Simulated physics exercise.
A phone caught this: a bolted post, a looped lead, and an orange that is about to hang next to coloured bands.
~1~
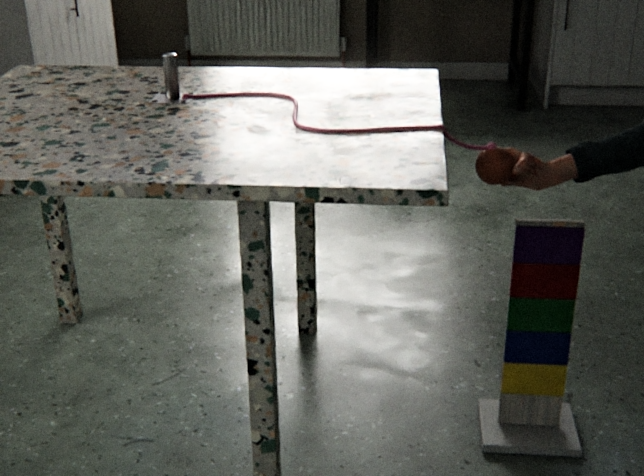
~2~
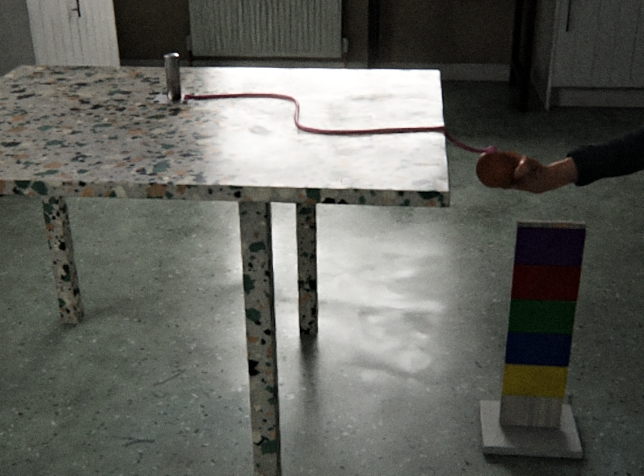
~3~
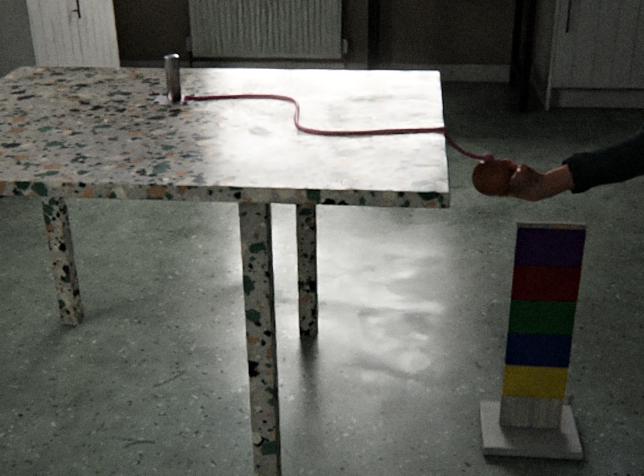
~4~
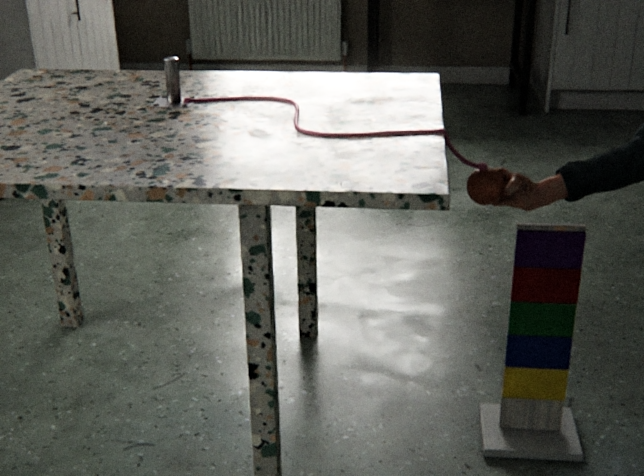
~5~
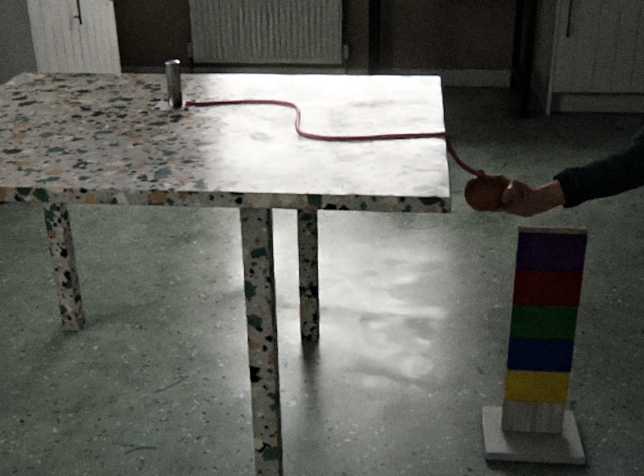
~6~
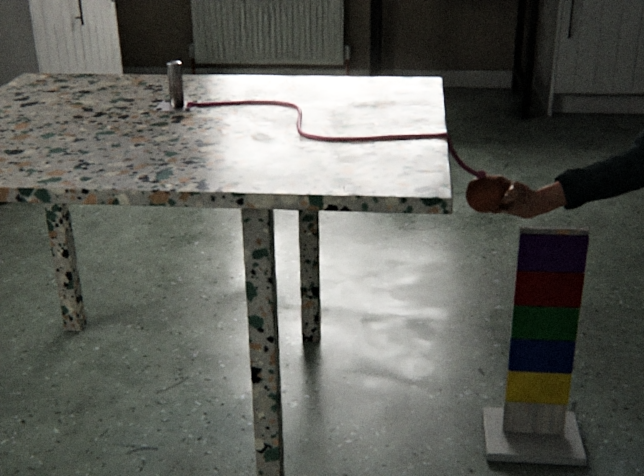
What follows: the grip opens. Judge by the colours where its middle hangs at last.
Level with red.
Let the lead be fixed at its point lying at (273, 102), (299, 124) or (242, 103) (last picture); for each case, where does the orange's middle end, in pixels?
Try 1: (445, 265); try 2: (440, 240); try 3: (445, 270).
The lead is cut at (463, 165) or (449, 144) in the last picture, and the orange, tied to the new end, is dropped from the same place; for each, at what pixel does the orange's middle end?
One per try, the spots are (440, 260) and (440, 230).
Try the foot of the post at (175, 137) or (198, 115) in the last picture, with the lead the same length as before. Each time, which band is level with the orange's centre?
Result per try, in order: Green / green.
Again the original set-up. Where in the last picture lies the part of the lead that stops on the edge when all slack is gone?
It lies at about (363, 139).
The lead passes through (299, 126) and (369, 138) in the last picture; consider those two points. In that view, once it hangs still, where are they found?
First one: (360, 122); second one: (448, 140).
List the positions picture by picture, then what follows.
Orange (495, 165); purple (549, 246); red (545, 282); green (541, 316); blue (537, 349); yellow (534, 380), in the first picture.
Orange (495, 169); lead through (223, 96) (287, 97) (296, 117) (342, 132) (417, 129), in the second picture.
Orange (491, 177), in the third picture.
Orange (485, 186); lead through (223, 99) (286, 100) (296, 120) (341, 135) (416, 132), in the fourth picture.
Orange (483, 193), in the fifth picture.
Orange (485, 194); lead through (225, 103) (289, 104) (299, 124) (344, 139) (419, 136), in the sixth picture.
Early on, orange near (473, 272); level with red.
Midway, orange near (418, 268); level with red.
Near the end, orange near (450, 279); level with red.
Finally, orange near (444, 279); level with red. The lead holds its middle at red.
